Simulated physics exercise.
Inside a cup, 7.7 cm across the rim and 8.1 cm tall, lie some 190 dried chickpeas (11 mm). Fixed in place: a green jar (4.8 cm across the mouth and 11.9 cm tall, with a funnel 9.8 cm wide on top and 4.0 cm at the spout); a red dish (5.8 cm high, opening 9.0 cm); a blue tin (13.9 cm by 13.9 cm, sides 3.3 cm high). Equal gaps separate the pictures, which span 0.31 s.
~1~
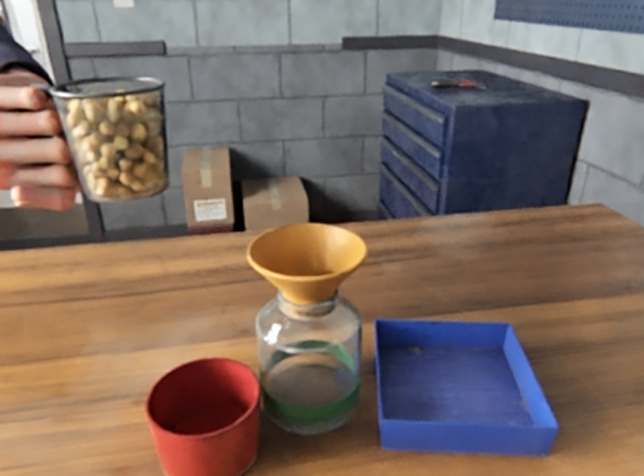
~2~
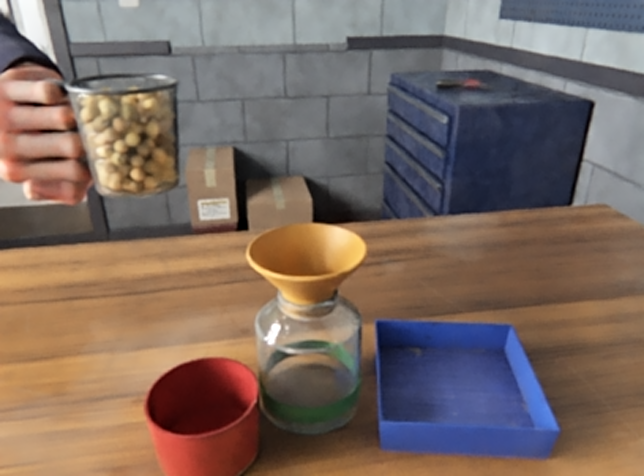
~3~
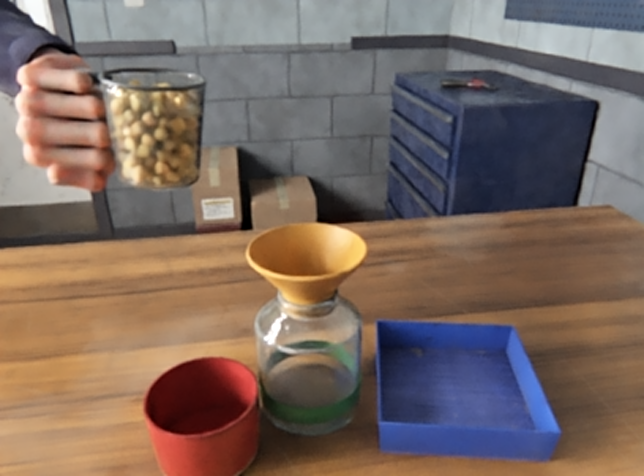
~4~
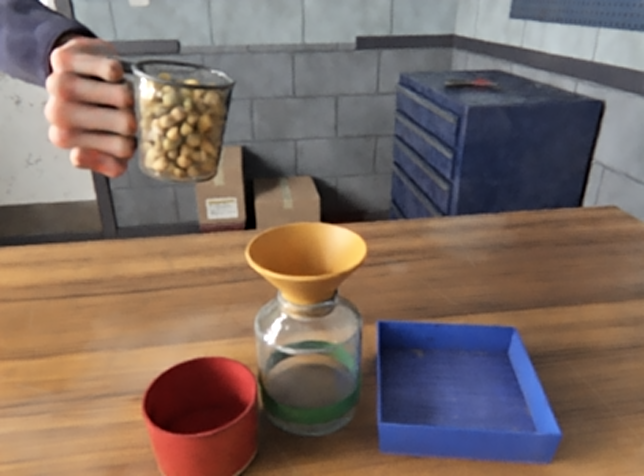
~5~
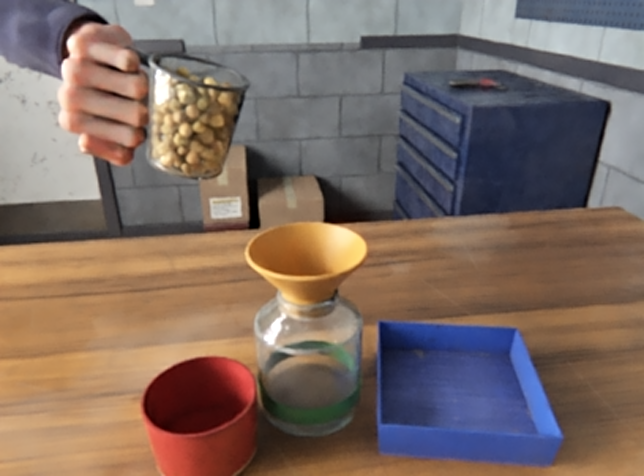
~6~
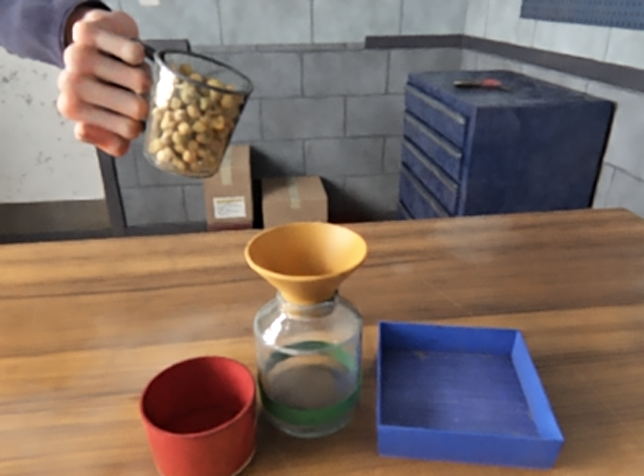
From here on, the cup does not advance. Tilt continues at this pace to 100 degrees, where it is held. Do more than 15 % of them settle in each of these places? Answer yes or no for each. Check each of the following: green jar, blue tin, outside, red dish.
Green jar - yes, blue tin - no, outside everything - yes, red dish - no.
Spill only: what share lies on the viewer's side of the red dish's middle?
Share: Around 0 %.
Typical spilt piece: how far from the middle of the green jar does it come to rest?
Around 12 centimetres.
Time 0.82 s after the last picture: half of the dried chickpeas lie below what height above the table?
Height: Roughly 26 cm.
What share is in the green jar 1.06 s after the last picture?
By then, around 10 percent is in.
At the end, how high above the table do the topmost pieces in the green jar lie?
2.5 cm.
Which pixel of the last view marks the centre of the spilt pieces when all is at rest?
About pixel (303, 330).
Then, 0.32 s after the last picture, tilt 52 degrees; cup 100 %; middle of all pieces near (194, 112).
Then, 0.58 s after the last picture, tilt 76 degrees; cup 100 %; middle of all pieces near (200, 111).
Then, 0.82 s after the last picture, tilt 97 degrees; cup 85 %, green jar 5 %, funnel 10 %; middle of all pieces near (215, 133).
Then, 1.06 s after the last picture, tilt 100 degrees; cup 60 %, green jar 10 %, outside 10 %, funnel 15 %, in the air 5 %; middle of all pieces near (243, 190).
In the end, cup 0 %, red dish 0 %, blue tin 0 %, green jar 30 %, outside 65 %, funnel 5 %.
